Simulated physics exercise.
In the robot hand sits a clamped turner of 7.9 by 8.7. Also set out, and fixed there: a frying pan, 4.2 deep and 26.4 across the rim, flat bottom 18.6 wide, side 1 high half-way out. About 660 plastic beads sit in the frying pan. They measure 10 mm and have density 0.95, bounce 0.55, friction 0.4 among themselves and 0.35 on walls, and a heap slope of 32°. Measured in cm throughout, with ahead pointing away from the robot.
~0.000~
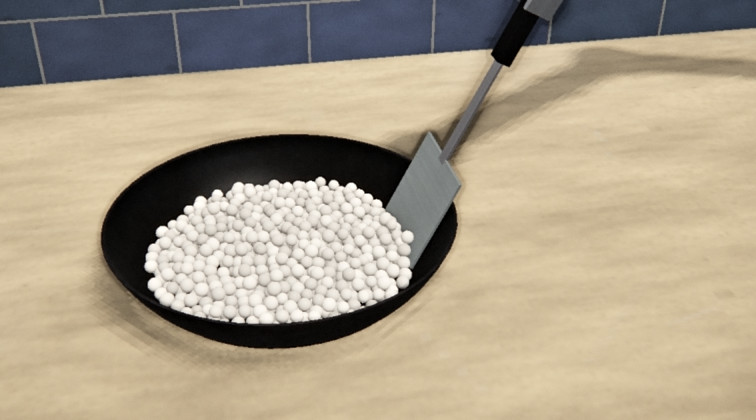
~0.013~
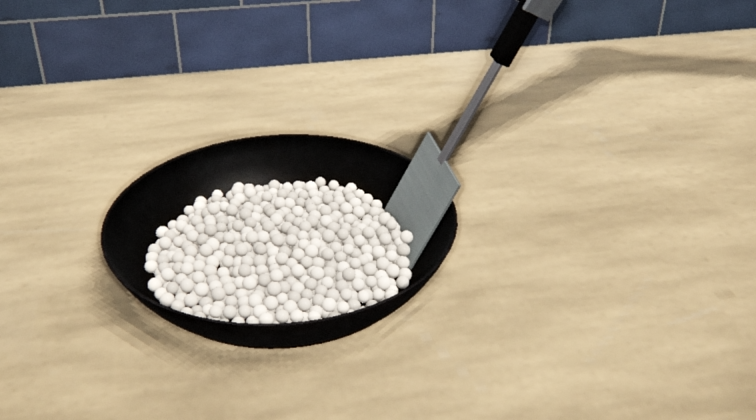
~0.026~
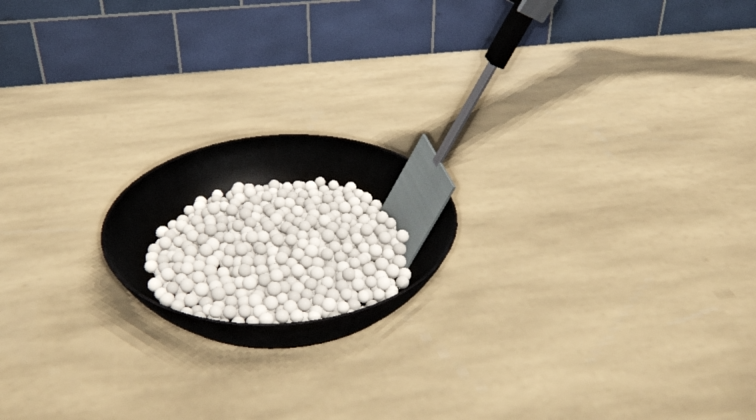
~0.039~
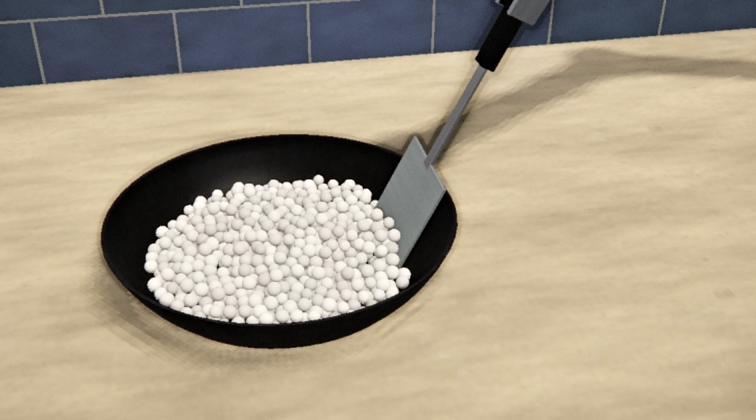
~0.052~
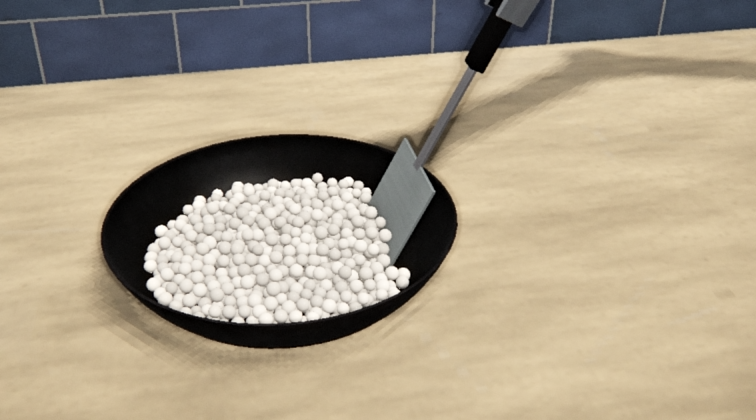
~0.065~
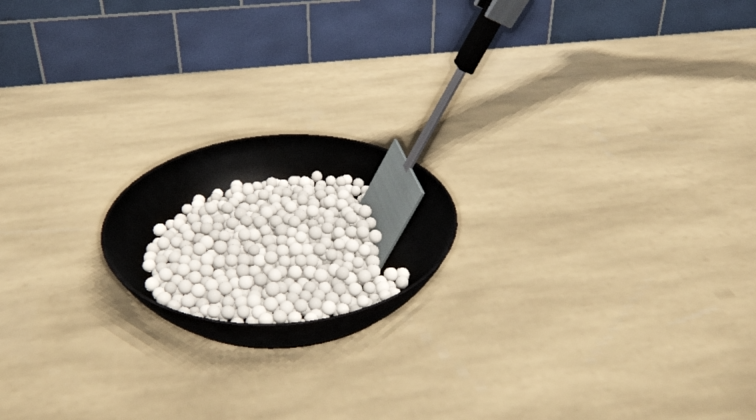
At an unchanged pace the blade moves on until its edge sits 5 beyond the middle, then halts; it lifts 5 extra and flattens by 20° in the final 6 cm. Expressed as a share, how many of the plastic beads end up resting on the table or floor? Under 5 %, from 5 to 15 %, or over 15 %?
Under 5 %.
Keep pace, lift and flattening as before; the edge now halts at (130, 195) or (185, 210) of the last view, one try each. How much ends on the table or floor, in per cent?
20 % and 0 %.
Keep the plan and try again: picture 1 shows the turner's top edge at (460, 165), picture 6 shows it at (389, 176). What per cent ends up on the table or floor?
Some 15 percent ends up on the table or floor.
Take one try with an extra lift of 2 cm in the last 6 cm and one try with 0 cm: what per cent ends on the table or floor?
I'd put it near 0 in a hundred, then near 0 in a hundred.
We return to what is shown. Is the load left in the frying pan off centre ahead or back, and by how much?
About 4.0 centimetres ahead.
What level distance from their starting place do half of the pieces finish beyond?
I'd put it at close to 3 centimetres.
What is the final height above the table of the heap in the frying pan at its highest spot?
About 4.5 cm.
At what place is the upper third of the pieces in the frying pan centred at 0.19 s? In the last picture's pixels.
(234, 240).
After 0.13 s, sloping 63°, highest piece 4 above the table; 656 in the frying pan.
After 0.19 s, sloping 54°, highest piece 6 above the table; 656 in the frying pan.
After 0.43 s, sloping 43°, highest piece 5 above the table; 652 in the frying pan, 2 on the table or floor, 2 on the blade or in flight.
After 1.48 s, sloping 43°, highest piece 4 above the table; 652 in the frying pan, 4 on the table or floor.
At rest, 652 in the frying pan, 4 on the table or floor. That is 1 % on the table or floor.
